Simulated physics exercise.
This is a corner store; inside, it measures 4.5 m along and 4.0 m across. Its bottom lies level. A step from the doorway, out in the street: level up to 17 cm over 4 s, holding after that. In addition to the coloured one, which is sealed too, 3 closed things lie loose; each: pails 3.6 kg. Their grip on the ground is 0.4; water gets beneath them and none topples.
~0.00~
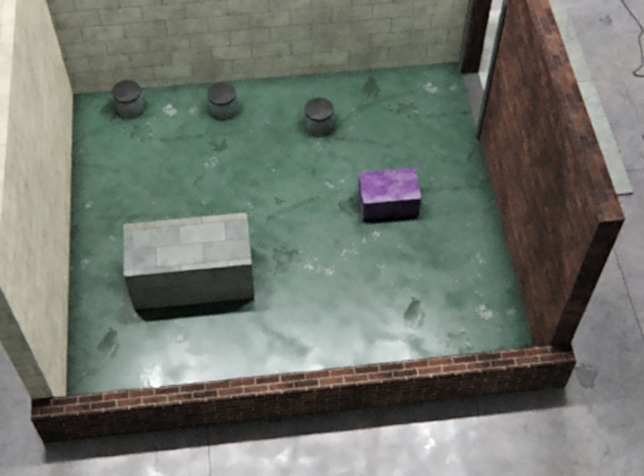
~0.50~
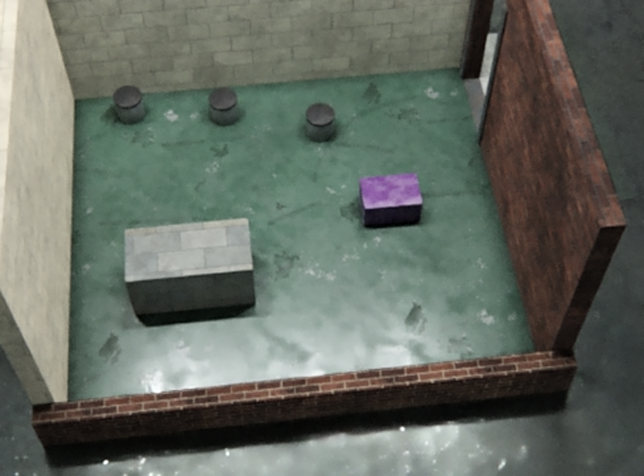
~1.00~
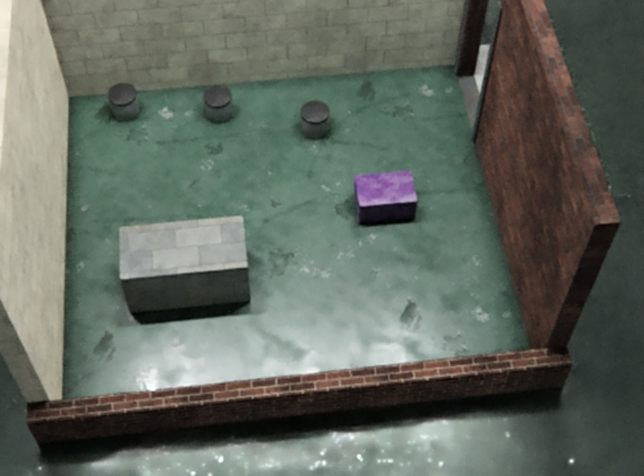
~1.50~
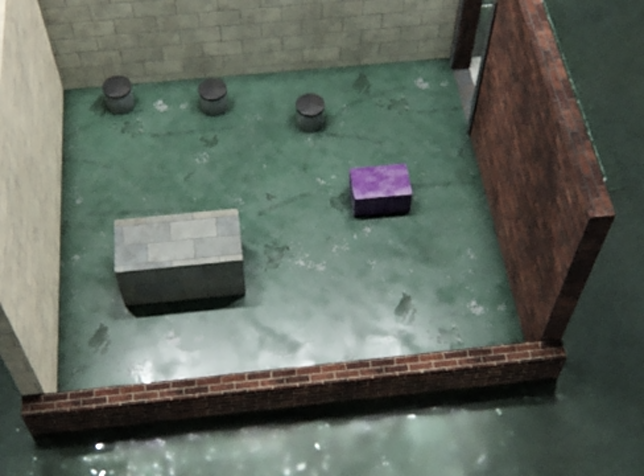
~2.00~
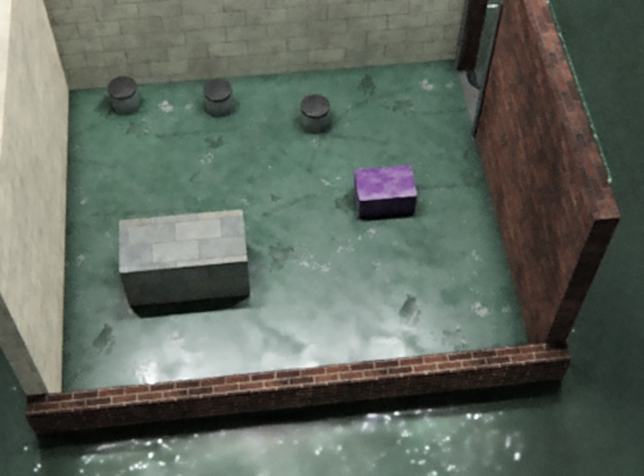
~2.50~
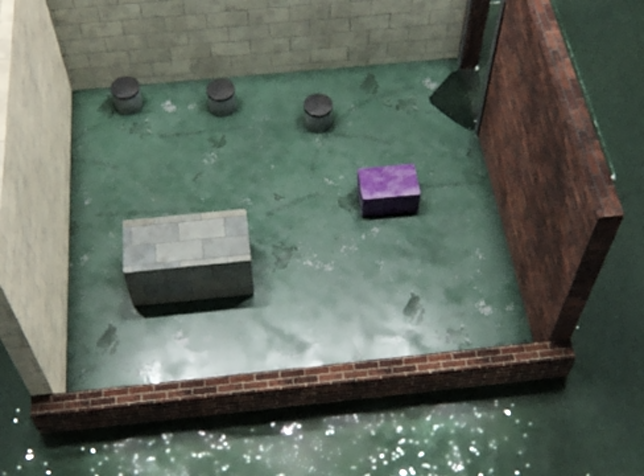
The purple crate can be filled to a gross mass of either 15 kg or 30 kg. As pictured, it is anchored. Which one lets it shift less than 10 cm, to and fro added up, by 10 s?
The lighter filling is enough.
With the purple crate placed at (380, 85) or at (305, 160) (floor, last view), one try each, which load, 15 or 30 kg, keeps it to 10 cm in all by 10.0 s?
Log: Try 1 the heavier pick is required; try 2 the lighter pick works.
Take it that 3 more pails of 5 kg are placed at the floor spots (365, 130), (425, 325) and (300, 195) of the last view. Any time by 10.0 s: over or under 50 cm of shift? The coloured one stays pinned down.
In turn: Beyond it, within it, within it.
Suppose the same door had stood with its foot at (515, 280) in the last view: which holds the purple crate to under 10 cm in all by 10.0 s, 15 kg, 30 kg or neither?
If so, then the first option suffices.
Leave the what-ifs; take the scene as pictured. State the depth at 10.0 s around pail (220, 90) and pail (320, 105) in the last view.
Depths: Near 9 cm, then near 9 cm.
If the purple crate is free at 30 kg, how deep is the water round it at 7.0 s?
Close to 2 cm deep.
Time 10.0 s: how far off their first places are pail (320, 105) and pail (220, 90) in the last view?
Respectively 200 and 150 cm.
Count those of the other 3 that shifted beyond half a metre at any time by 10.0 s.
Tally: 3.
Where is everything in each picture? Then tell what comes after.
The first picture shows the purple crate at (390, 185) rests on the ground; 0.0 m2 under water; 0 of 4 have shifted.
The second picture shows the purple crate at (391, 191), on the bottom; 0.0 m2 under water; 0 of 4 have shifted.
The third picture shows the purple crate at (386, 188) rests on the ground; water covers 0.0 m2; 0 of 4 have shifted.
The fourth picture shows the purple crate at (381, 181) rests on the ground; 0.0 m2 under water; 0 of 4 have shifted.
The fifth picture shows the purple crate at (386, 183), on the bottom; 0.0 m2 under water; 0 of 4 have shifted.
The sixth picture shows the purple crate at (389, 181) rests on the ground; 0.2 m2 under water; 0 of 4 have shifted.
After 3.5 s the purple crate would be 0 cm from its start with 15 kg and 0 cm from its start with 30 kg; 0 cm of water round it then.
After 4.5 s the purple crate would be 0 cm from its start with 15 kg and 0 cm from its start with 30 kg; 1 cm of water round it then.
After 7.0 s the purple crate would be 0 cm from its start with 15 kg and 0 cm from its start with 30 kg; 2 cm of water round it then.
After 10.0 s the purple crate would be 0 cm from its start with 15 kg and 0 cm from its start with 30 kg; 2 cm of water round it then.
